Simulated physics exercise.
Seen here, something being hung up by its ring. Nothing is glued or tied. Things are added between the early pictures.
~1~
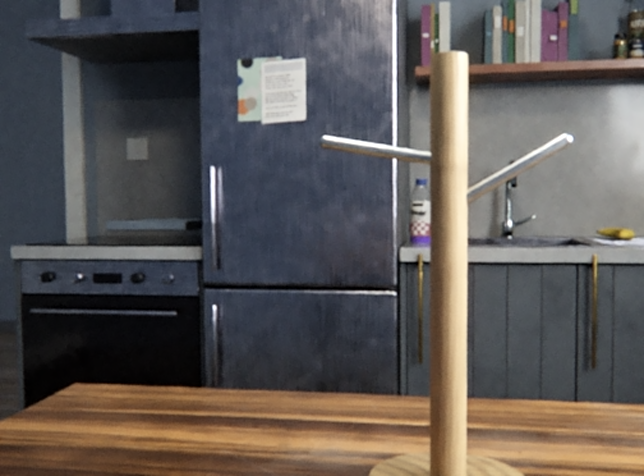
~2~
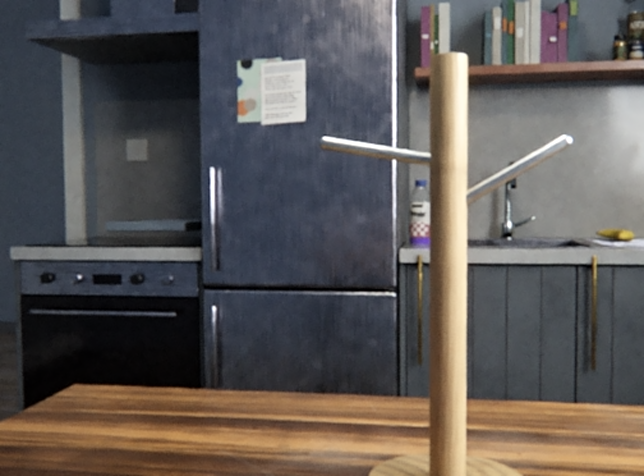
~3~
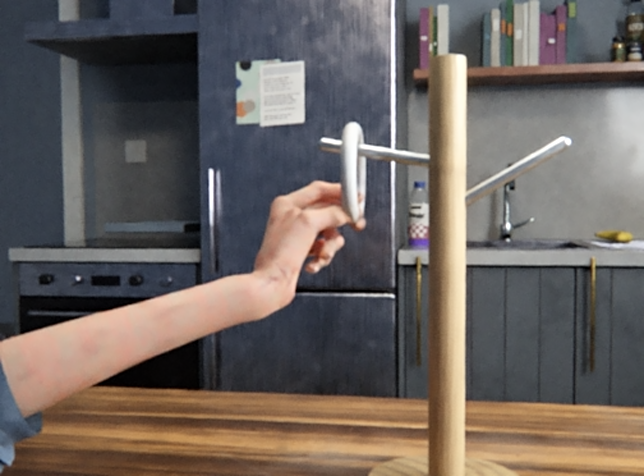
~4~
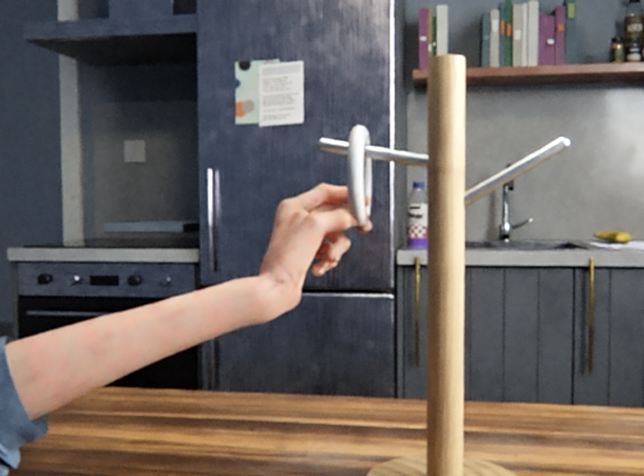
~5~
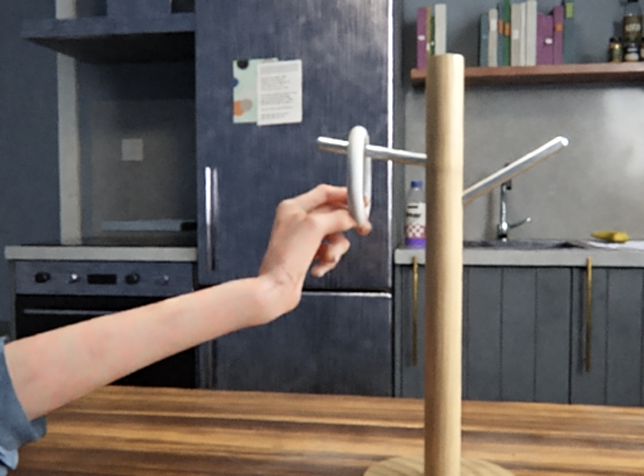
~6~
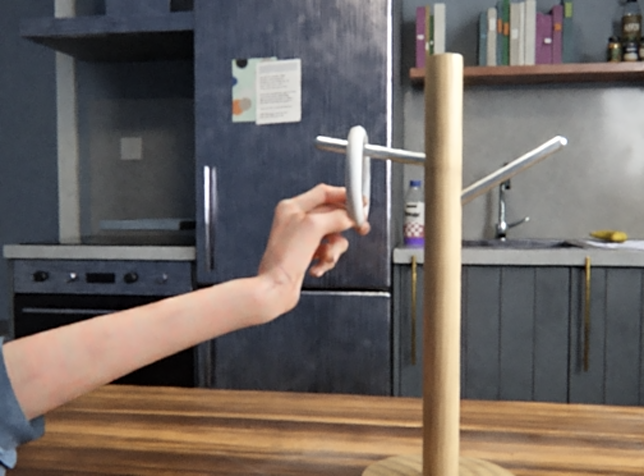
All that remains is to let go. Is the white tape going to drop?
The white tape hangs there.
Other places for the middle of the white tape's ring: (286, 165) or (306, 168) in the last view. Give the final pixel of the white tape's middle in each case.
It ends around (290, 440) and (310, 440).
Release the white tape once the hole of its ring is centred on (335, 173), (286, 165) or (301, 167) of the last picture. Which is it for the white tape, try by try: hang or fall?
One after another: It holds on; falls off; comes down.
Then, 0.18 s after the last picture, white tape at rest near (357, 179).
Then, 0.46 s after the last picture, white tape at rest near (359, 179).
At rest, the white tape remains hooked, near (359, 179).
